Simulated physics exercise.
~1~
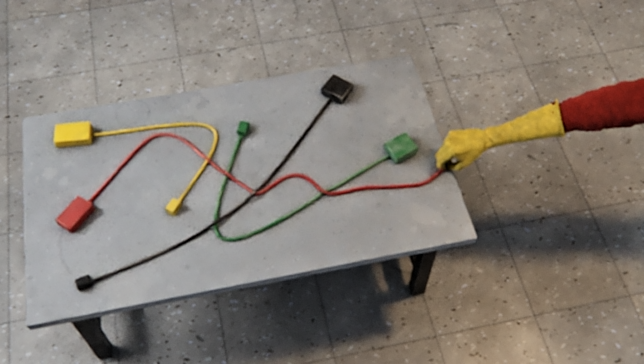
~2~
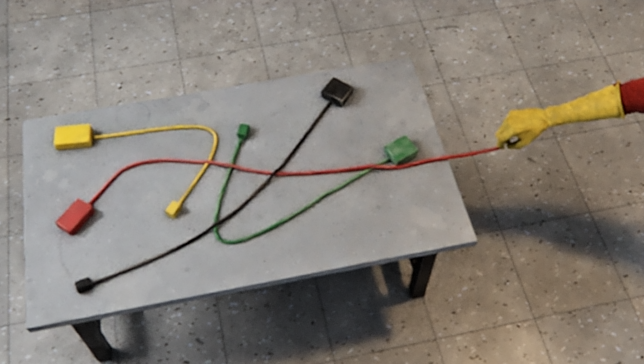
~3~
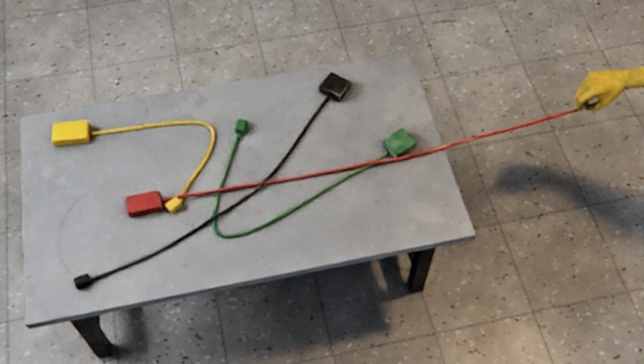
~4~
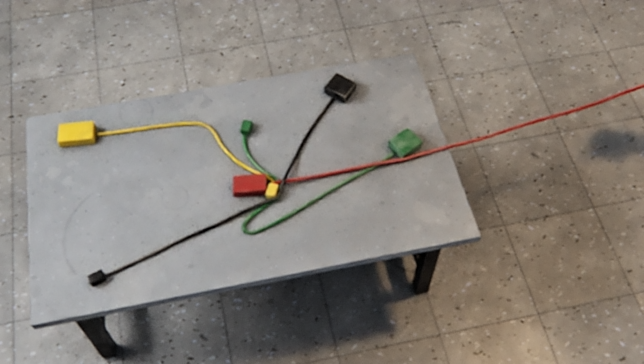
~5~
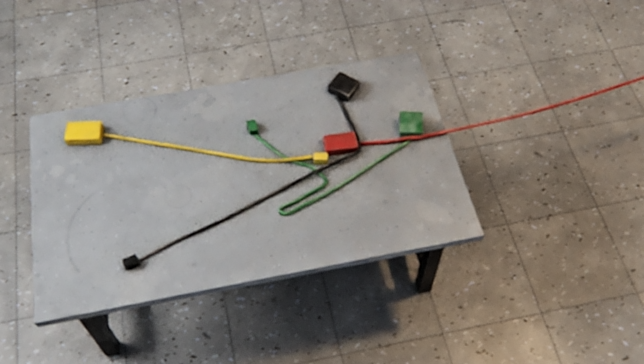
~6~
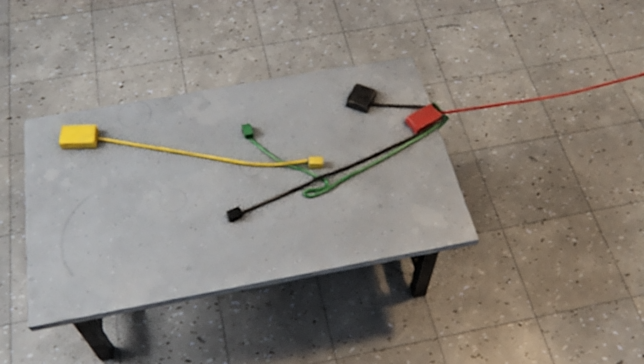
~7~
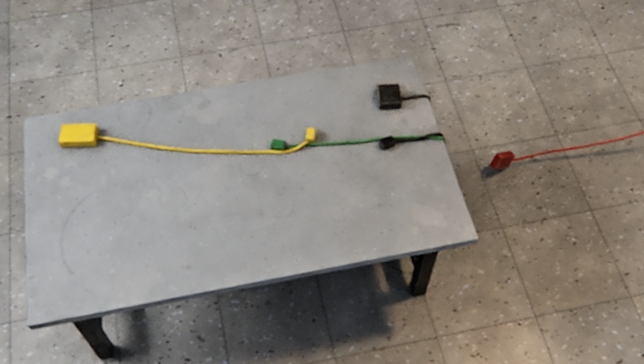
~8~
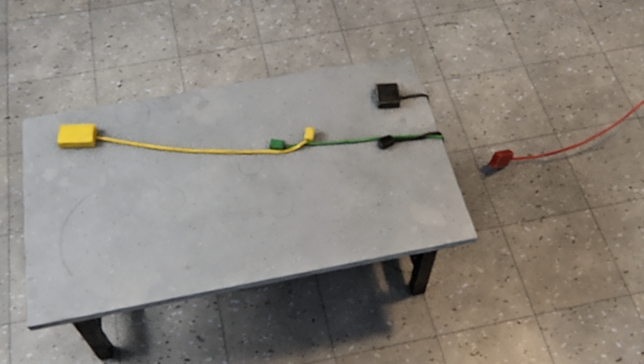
A yellow-gloved hand pulled the red cable rightward across a gray table of tangled cords, dragging its red charger into the others, until the red and green chargers went over the edge and the yellow and black ones stayed on top.
